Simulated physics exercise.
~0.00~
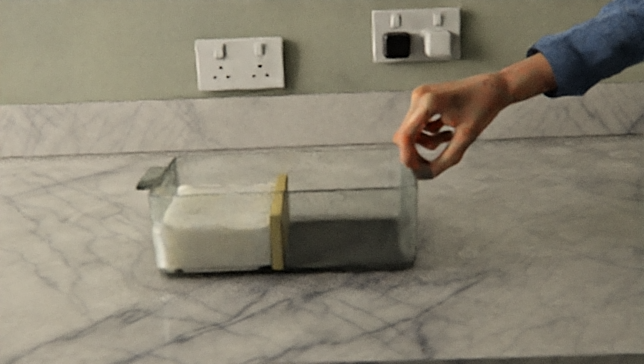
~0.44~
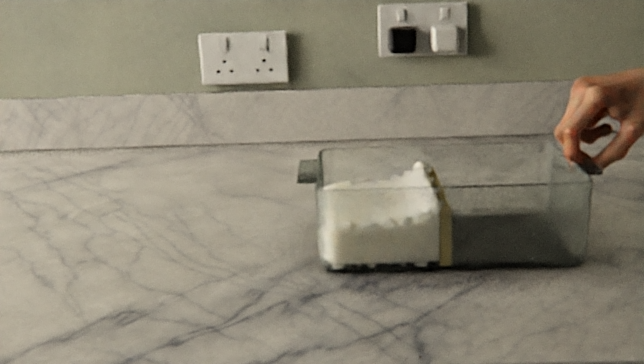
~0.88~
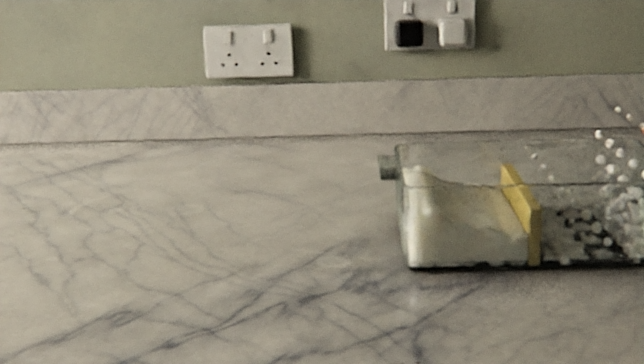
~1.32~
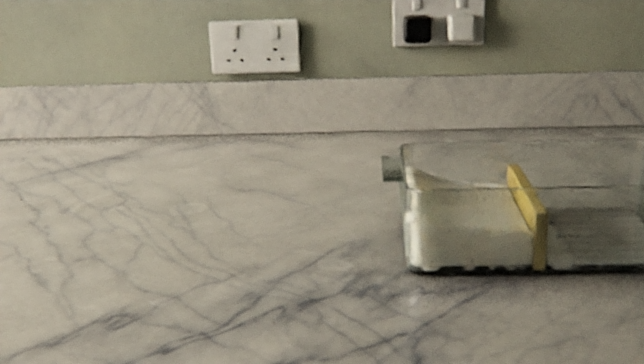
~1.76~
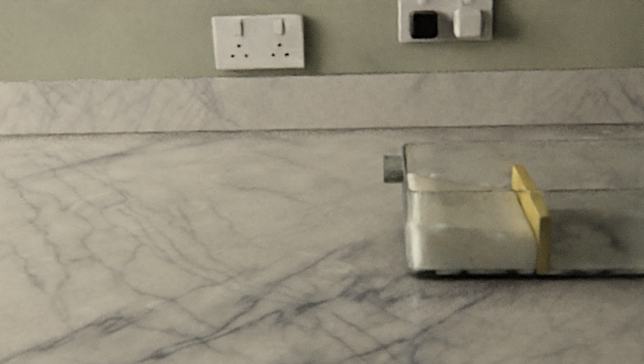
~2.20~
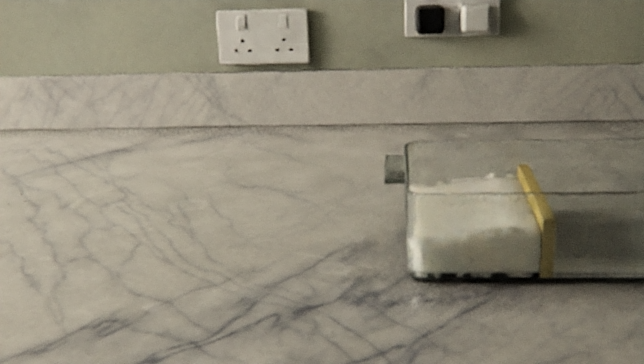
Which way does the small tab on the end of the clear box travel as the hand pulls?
The tab travels to the right, along with the box.
